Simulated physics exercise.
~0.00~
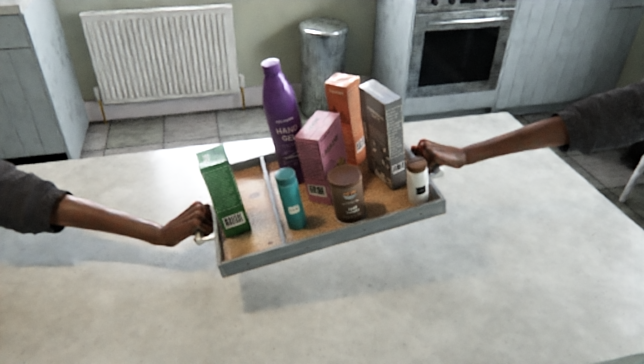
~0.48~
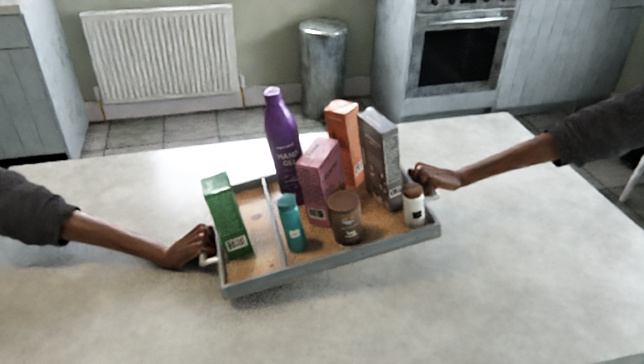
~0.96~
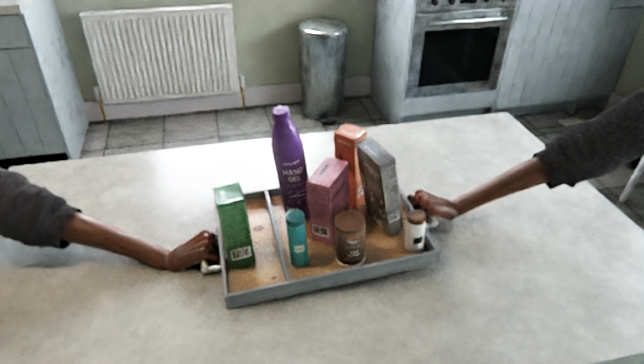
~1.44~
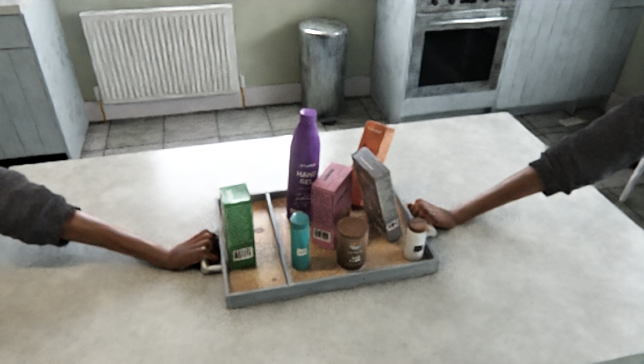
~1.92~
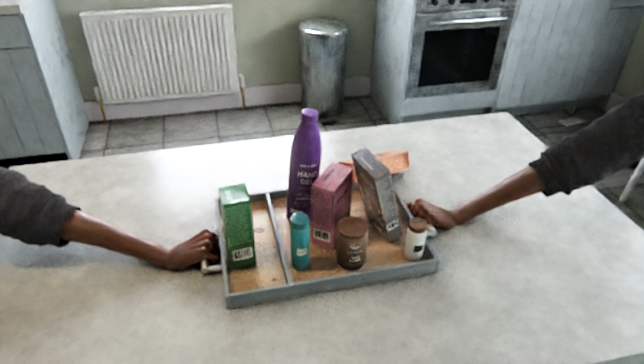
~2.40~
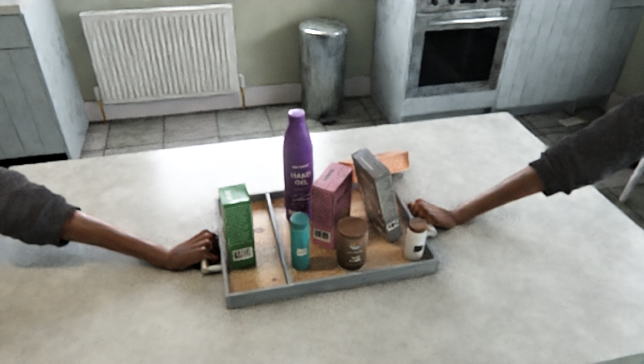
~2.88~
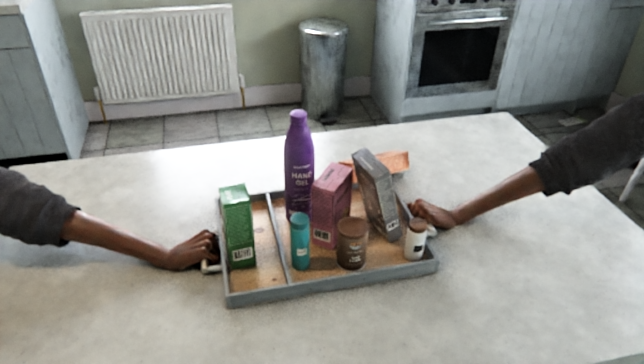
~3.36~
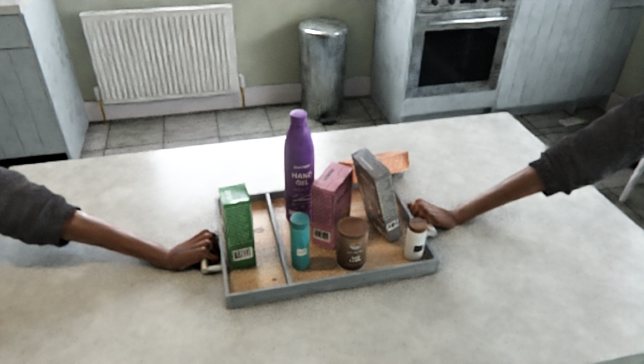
In a kitchen, two hands lowering a tilted tray of toiletries onto a table, the orange carton toppling behind the upright purple bottle.
